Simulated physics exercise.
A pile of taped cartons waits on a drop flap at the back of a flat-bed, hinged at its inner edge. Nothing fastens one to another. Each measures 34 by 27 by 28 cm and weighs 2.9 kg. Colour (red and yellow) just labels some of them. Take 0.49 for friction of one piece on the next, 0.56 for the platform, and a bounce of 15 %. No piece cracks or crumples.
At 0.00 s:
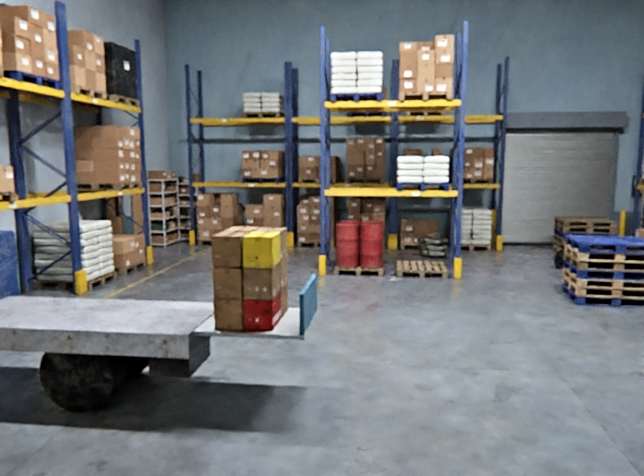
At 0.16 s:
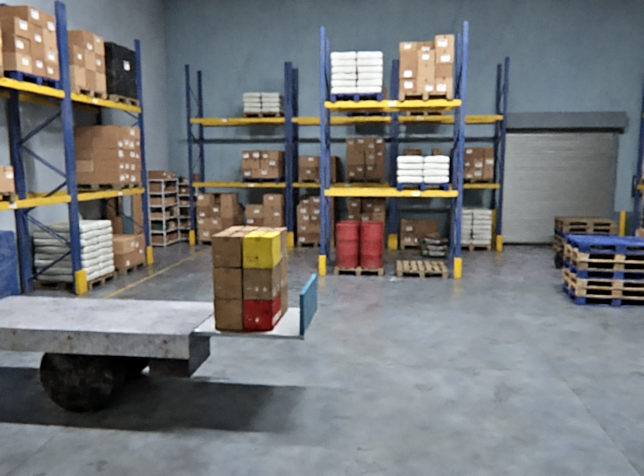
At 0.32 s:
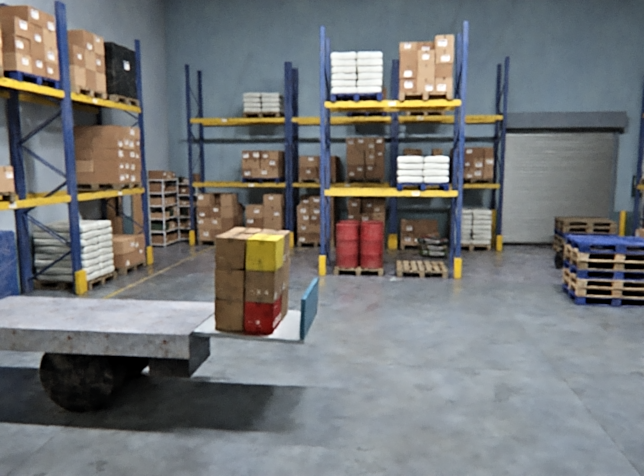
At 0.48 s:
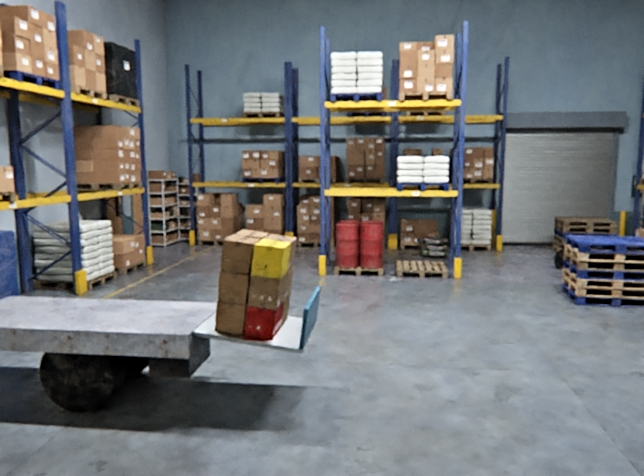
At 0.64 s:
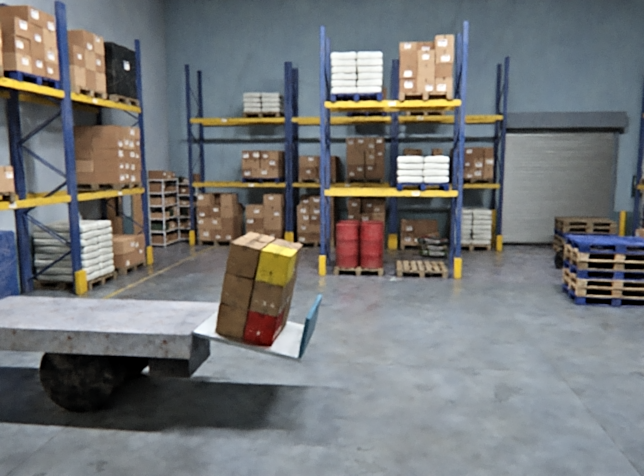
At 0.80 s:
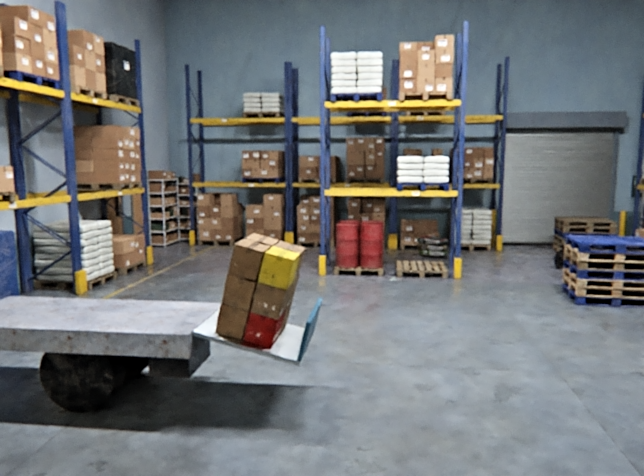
A stack of brown, yellow and red cartons leans right as the flap beneath slopes downward.
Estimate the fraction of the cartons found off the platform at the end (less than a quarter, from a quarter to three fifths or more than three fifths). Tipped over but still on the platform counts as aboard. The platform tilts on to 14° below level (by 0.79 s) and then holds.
Under a quarter of them.
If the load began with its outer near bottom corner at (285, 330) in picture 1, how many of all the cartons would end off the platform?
In that case 0.
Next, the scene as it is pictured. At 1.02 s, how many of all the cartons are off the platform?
By then 0.
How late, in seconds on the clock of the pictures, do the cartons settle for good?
At about 1.5 s.
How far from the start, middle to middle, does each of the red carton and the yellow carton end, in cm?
Red 10, yellow 20.
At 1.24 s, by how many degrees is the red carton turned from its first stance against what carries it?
About 0°.
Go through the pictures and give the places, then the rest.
In the first frame (each place is the centre of the face we see best; leans and shifts are taken against what carries them), platform's outer corner (302, 338) slope 0°; yellow carton (258, 253); red carton (258, 315); all in place.
Platform's outer corner (302, 338) slope 0°; red carton (258, 315), in the second frame.
Platform's outer corner (302, 342) slope 2°; yellow carton (261, 256), in the third frame.
Platform's outer corner (301, 352) slope 7°; yellow carton (267, 262), in the fourth frame.
Platform's outer corner (299, 360) slope 12°; yellow carton (273, 268), in the fifth frame.
Platform's outer corner (298, 364) slope 14°; yellow carton (275, 271); red carton (260, 331); all in place, in the sixth frame.
By 1.02 s, slope 14°; none of the 12 cartons off the platform.
When it is over (1.8 s), slope 14°; none of the 12 cartons off the platform; red carton unmoved; yellow carton unmoved. That is 0 per cent. In pixels of the last frame, middles, red carton near (265, 325), yellow carton near (279, 268).
